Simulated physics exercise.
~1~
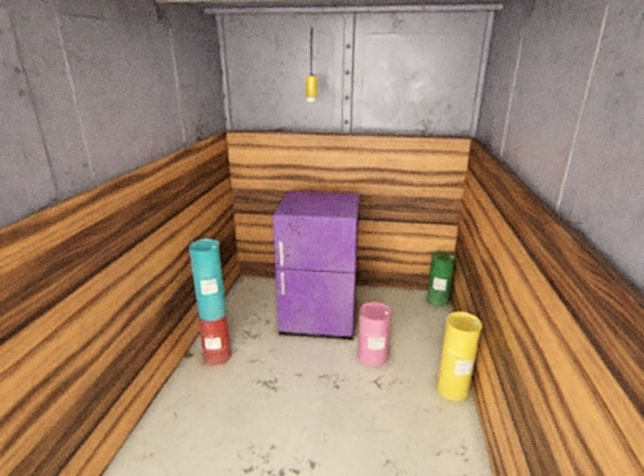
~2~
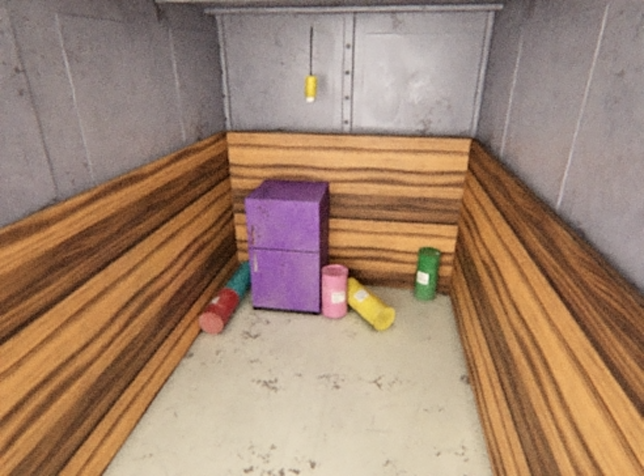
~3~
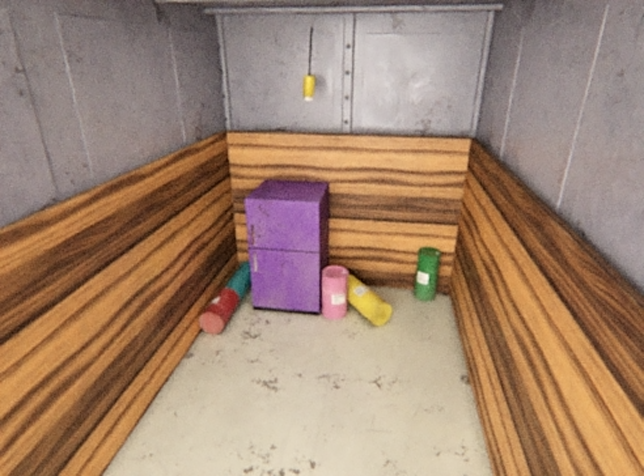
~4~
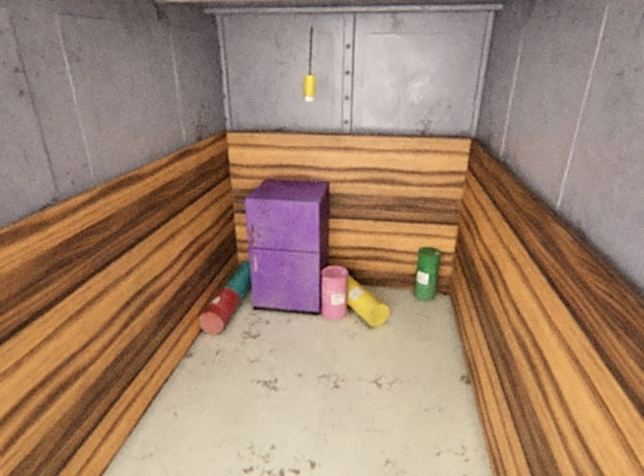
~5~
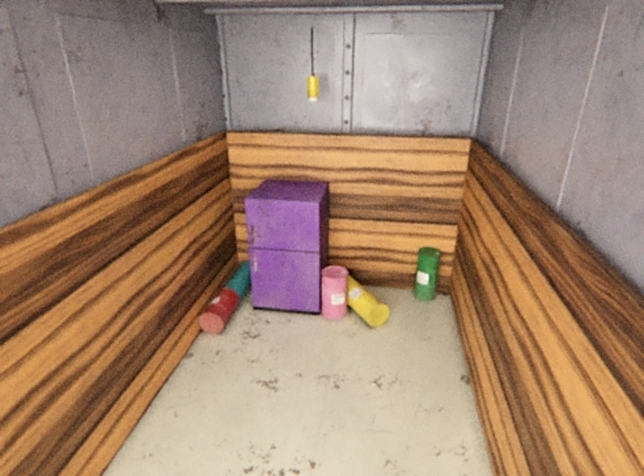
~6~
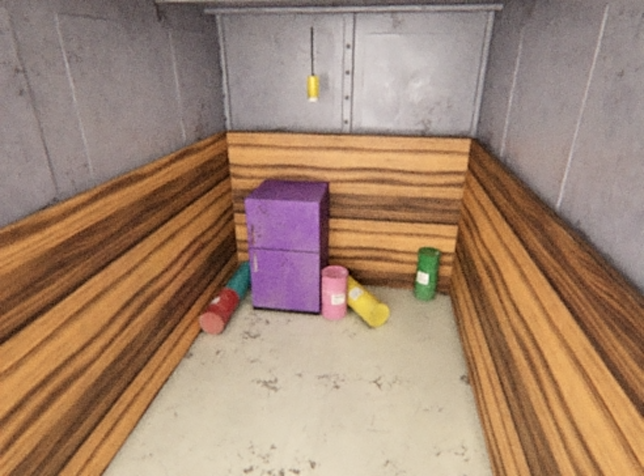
Moving van load bay with purple fridge and coloured canisters sliding forwards and left, yellow, red and turquoise ones ending toppled.
